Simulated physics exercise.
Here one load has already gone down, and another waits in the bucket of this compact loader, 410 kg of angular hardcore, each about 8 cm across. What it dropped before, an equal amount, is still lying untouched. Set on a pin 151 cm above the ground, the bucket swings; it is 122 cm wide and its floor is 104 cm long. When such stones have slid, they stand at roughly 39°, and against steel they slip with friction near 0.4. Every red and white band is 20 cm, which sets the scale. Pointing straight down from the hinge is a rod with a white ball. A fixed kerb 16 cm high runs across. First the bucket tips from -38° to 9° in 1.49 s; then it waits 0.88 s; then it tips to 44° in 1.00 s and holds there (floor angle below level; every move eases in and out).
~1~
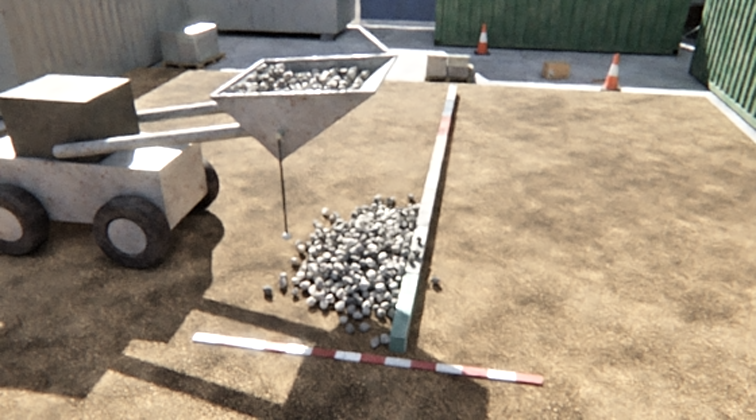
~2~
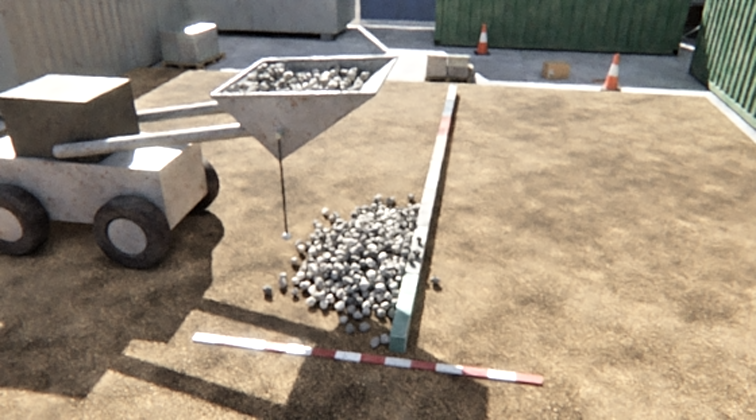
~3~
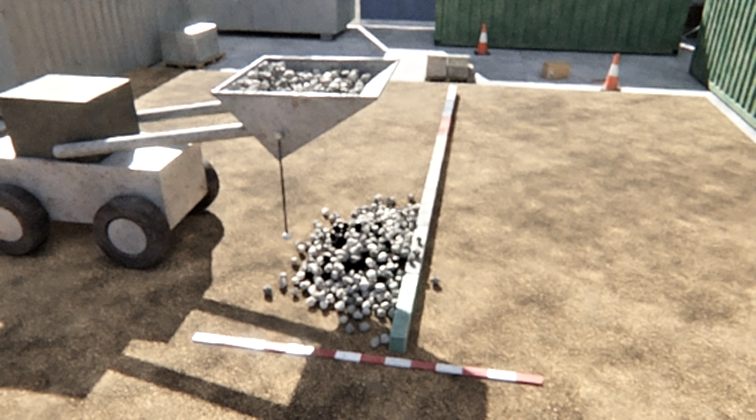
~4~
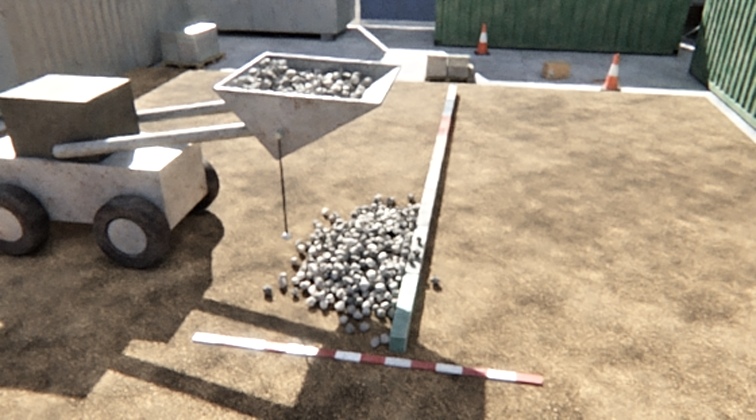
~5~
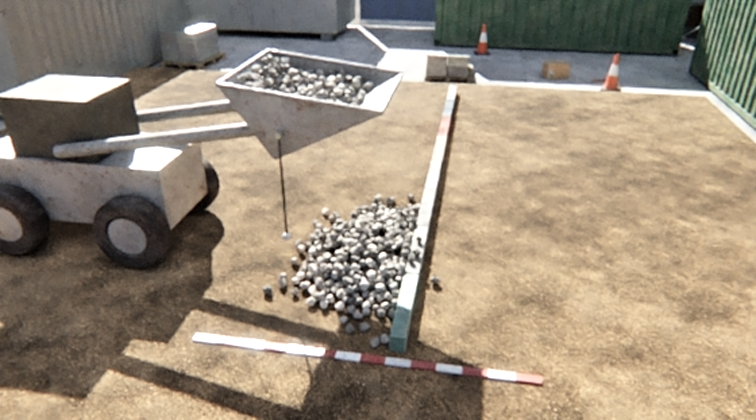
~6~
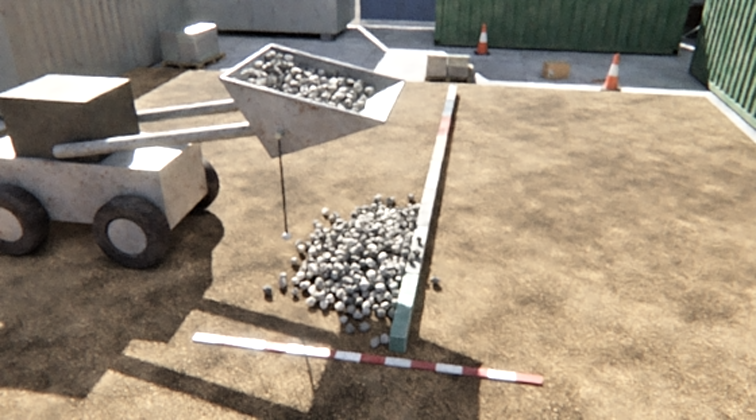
A loader's raised bucket, full of grey stones, tilted slowly and slightly down to the right, its load staying inside, while the pile on the ground beside the long kerb lay still.
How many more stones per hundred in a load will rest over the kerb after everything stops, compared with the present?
I would say 32 per hundred.
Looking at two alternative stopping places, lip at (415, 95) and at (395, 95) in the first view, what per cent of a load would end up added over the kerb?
Close to 85 per cent, followed by close to 55 per cent.
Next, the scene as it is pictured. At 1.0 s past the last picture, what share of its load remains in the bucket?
Near 100 per cent of the load is held.
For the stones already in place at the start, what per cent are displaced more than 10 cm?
0 %.
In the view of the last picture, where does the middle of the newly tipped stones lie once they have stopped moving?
I'd point to about (401, 242).
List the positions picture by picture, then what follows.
In the first frame, lip at (375, 92), floor tilted -38°, highest stones at (299, 75). The earlier load is highest near (359, 240), 25 cm above ground level, 100 % on this side of the kerb.
In the second frame, lip at (376, 94), floor tilted -37°, highest stones at (291, 73).
In the third frame, the bucket is at -35°, its lip at (378, 98); the top of the load is at (269, 71).
In the fourth frame, lip at (380, 105), floor tilted -31°, highest stones at (271, 68).
In the fifth frame, the bucket is at -26°, its lip at (383, 113); the top of the load is at (273, 65).
In the sixth frame, the bucket is at -21°, its lip at (384, 123); the top of the load is at (275, 62).
Then, 0.5 s after the last picture the floor is at 2°; in per cent of one load, 100 in the bucket, 100 on this side of the kerb; the foremost stones are at (414, 252).
Then, 1.0 s after the last picture the floor is at 9°; in per cent of one load, 100 in the bucket, 100 on this side of the kerb; the foremost stones are at (414, 252).
Then, 3.2 s after the last picture the floor is at 44°; in per cent of one load, 3 in the bucket, 185 on this side of the kerb, 12 over the kerb; the foremost stones are at (470, 260).
Then, 6.0 s after the last picture the floor is at 44°; in per cent of one load, 0 in the bucket, 168 on this side of the kerb, 32 over the kerb; the foremost stones are at (539, 267). Net gain over the kerb, 32.
